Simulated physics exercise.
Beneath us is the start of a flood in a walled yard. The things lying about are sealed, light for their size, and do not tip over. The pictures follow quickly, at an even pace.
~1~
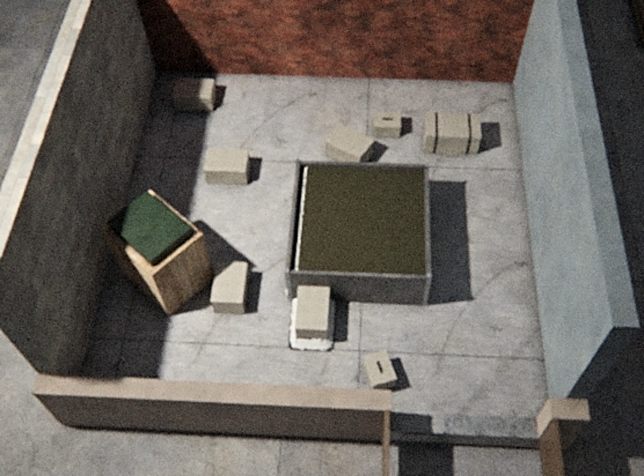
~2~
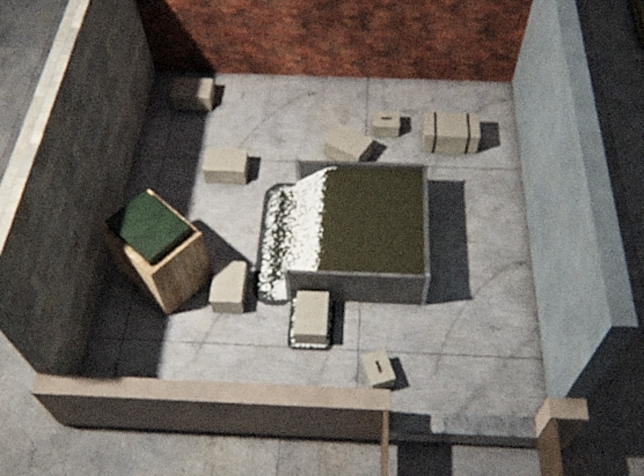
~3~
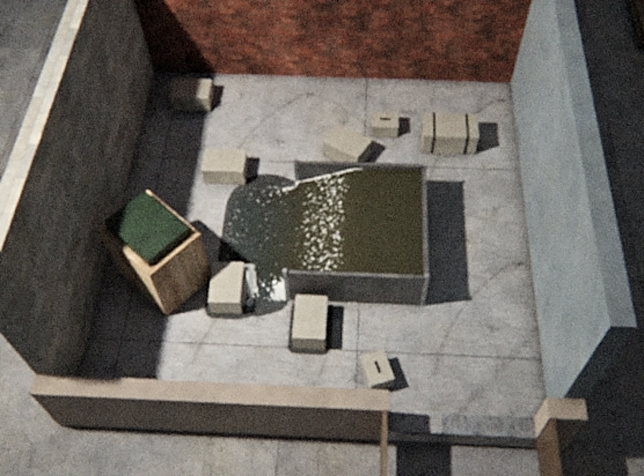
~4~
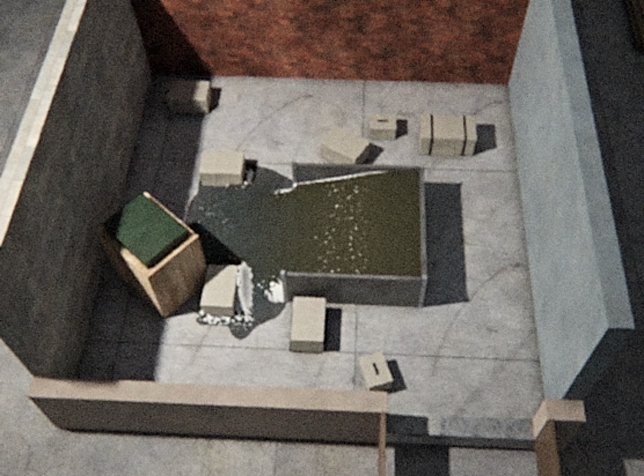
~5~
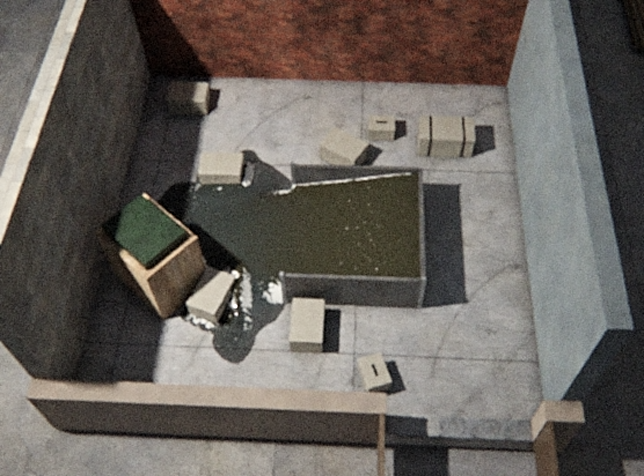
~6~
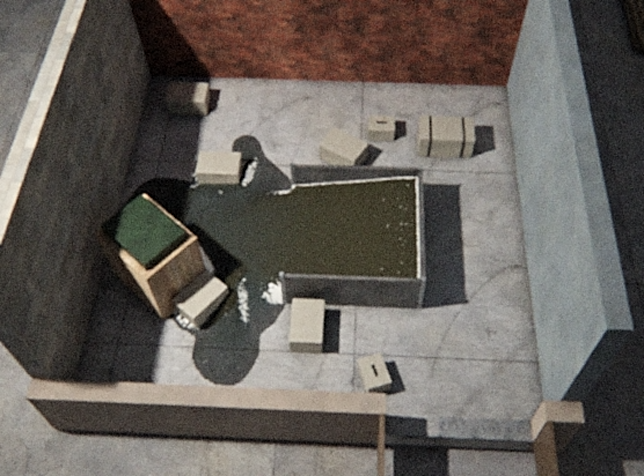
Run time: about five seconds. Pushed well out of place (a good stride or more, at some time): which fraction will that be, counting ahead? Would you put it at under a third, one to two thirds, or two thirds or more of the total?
Looks to me like between one and two in three get shifted a long way.
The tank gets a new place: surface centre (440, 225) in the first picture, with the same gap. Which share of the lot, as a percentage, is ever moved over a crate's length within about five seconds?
Around 50 in a hundred.
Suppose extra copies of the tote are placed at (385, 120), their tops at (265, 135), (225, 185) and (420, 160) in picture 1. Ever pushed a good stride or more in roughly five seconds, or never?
First driven off, second driven off, third remains in place.
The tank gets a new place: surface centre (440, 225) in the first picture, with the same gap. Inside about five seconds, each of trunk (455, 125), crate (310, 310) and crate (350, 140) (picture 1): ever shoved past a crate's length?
Item one not displaced far, item two travelled far enough, item three not displaced far.
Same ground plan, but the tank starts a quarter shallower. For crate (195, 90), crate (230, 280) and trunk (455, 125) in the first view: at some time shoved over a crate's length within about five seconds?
Went the distance, went the distance, fell short.
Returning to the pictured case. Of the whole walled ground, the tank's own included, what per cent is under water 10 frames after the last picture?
I'd put it at some 45 per cent.
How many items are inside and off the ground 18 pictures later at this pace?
You get 2.
A moment on, 1 of 8 are well off their spots; 0 afloat.
Next, 2 of 8 are well off their spots; 2 afloat.
Later, 3 of 8 are well off their spots; 2 afloat.
In the end, 5 of 8 are well off their spots, and 5 have been at some point; 1 afloat.
